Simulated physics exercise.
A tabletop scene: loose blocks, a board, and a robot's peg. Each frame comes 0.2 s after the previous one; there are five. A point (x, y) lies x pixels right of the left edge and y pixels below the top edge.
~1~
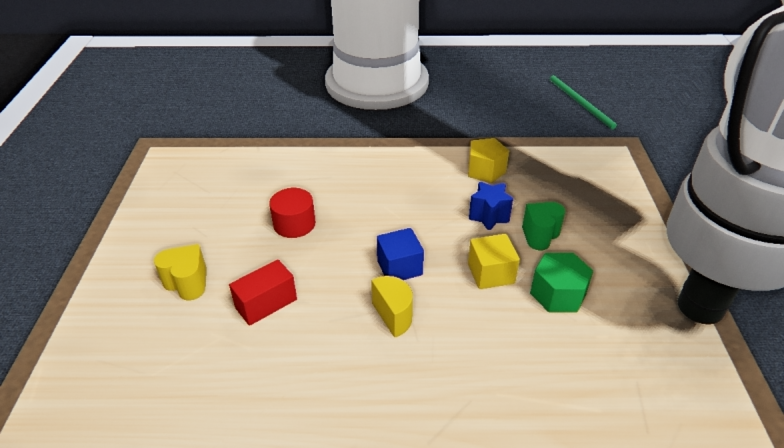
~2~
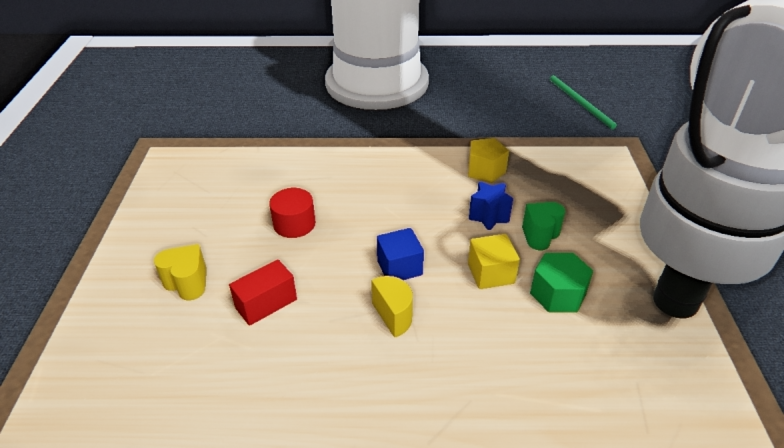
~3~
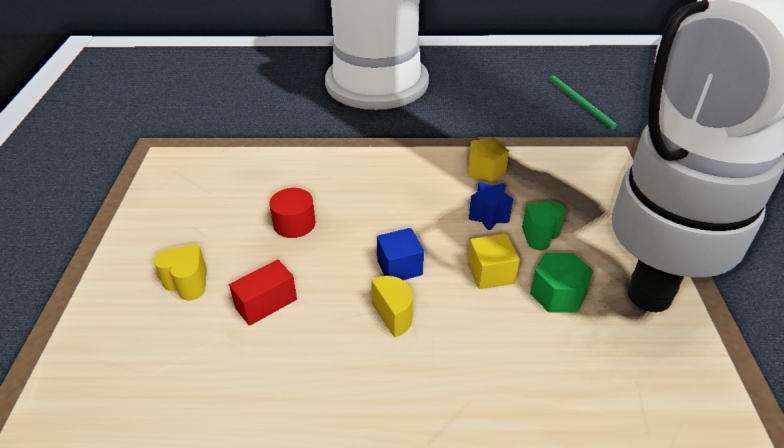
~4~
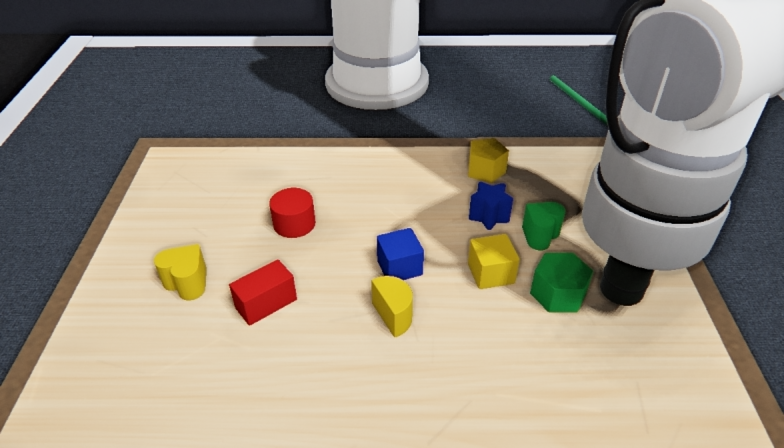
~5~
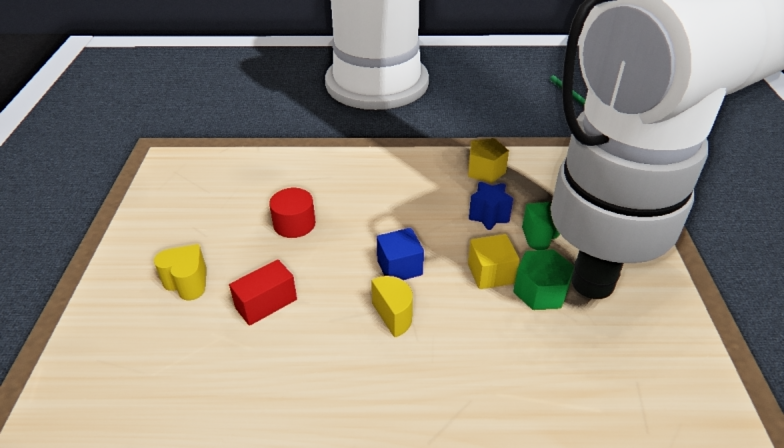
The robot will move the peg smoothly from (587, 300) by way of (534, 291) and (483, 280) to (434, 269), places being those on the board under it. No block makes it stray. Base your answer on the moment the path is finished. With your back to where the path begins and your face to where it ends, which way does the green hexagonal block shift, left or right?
It goes toward the left-hand side.
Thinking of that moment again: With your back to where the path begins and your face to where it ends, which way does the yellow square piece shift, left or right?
Right.
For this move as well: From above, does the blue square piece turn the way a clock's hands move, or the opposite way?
Clockwise from above.
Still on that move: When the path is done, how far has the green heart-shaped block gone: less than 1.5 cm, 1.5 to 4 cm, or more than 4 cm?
The block winds up within 1.5 cm of where it is now.
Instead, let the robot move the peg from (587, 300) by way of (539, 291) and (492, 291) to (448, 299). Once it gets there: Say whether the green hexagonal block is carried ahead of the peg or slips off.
Prediction: Still leading.
The first path, step by step. One third of the way, peg at (537, 276); yellow square piece at (458, 242), turned 70° clockwise; green hexagonal block at (492, 267), turned 25° anticlockwise.
Two thirds of the way, peg at (484, 265); yellow square piece at (432, 229), turned 80° clockwise; green hexagonal block at (441, 262), turned 35° anticlockwise.
At the end, peg at (434, 253); yellow half-round block at (385, 299); blue square piece at (369, 240), turned 60° clockwise; yellow square piece at (418, 220), turned 90° clockwise; green heart-shaped block still; green hexagonal block at (400, 266), turned 80° anticlockwise.
